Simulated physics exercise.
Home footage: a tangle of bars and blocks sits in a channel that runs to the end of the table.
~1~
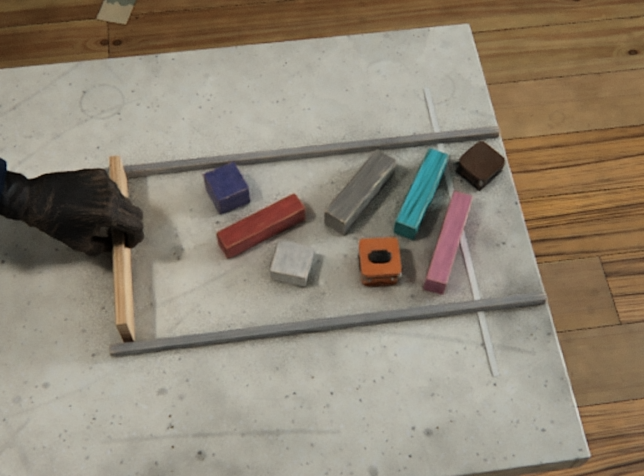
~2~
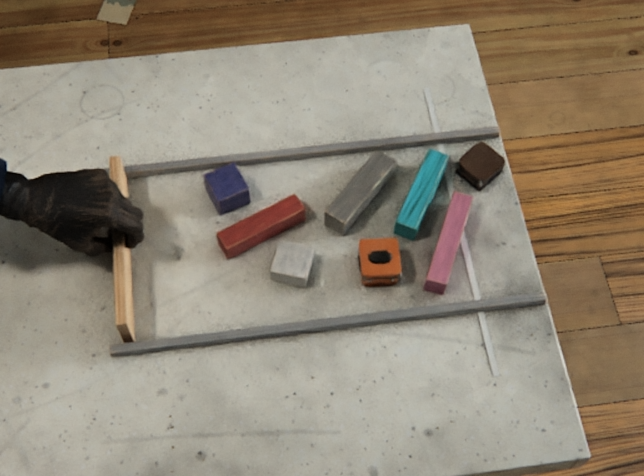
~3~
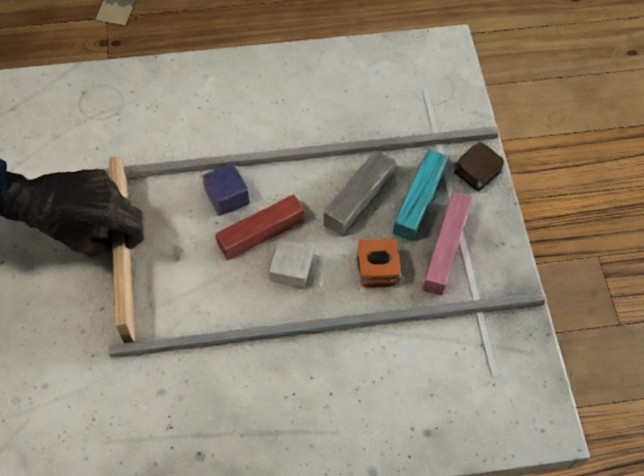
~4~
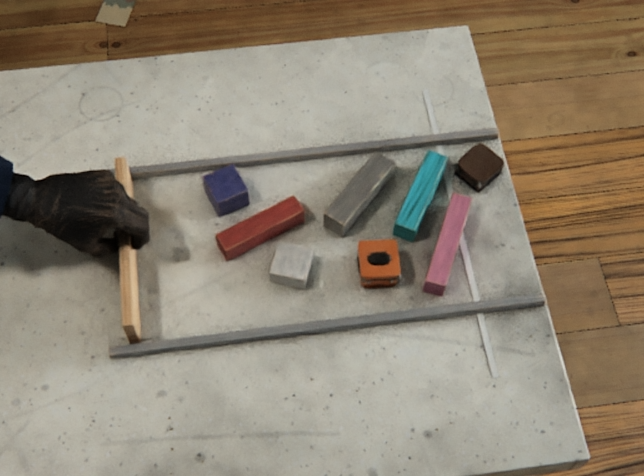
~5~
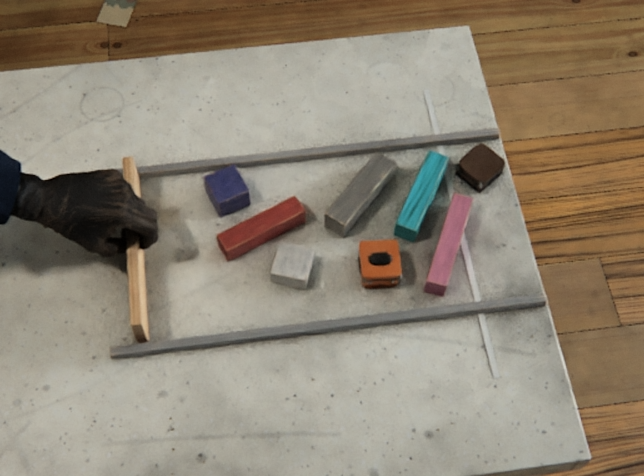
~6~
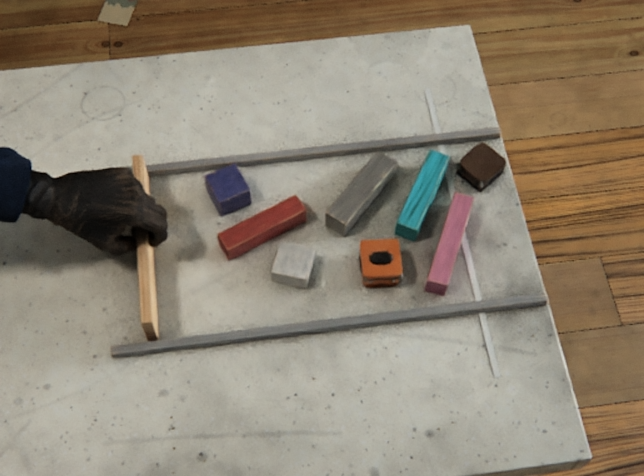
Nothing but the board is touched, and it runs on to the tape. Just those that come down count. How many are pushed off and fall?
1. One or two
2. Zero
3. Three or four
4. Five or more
3, three or four.
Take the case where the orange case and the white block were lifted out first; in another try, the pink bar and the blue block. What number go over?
Going first to second: 2 and 1.
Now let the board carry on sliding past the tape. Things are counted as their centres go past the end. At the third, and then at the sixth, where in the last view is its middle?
I'd say close to (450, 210), and after that close to (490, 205).
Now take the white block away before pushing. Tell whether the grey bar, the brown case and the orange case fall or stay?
Grey bar still up, brown case down, orange case still up.
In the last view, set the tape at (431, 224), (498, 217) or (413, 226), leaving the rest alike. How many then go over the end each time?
Respectively, 1, 7 and 1.
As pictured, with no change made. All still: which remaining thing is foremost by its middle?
Closest at the end: The grey bar.
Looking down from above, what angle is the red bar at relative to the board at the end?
Out of line by around 35°.
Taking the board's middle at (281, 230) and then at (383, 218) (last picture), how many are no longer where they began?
3 and 8.
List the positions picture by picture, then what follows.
The first frame shows brown case (480, 166); pink bar (449, 242); turquoise stick (421, 193); board (122, 247); tape (458, 220).
The second frame shows pink bar (449, 243); white block (292, 264).
The third frame shows turquoise stick (421, 194); grey bar (359, 193).
The fourth frame shows brown case (479, 168); blue block (226, 190).
The fifth frame shows pink bar (449, 244); board (135, 248).
The sixth frame shows brown case (481, 167); pink bar (450, 243); turquoise stick (423, 194); board (145, 246); tape (459, 221).
Early on, none off yet; brown case at rest near (481, 167); pink bar at rest near (450, 243); turquoise stick at rest near (423, 194).
A while later, none off yet; brown case travelled a little near (495, 172); pink bar travelled a little near (468, 248); turquoise stick travelled a little near (448, 201).
Finally, the number that fall off is three or four; lost, turquoise stick, pink bar and brown case.
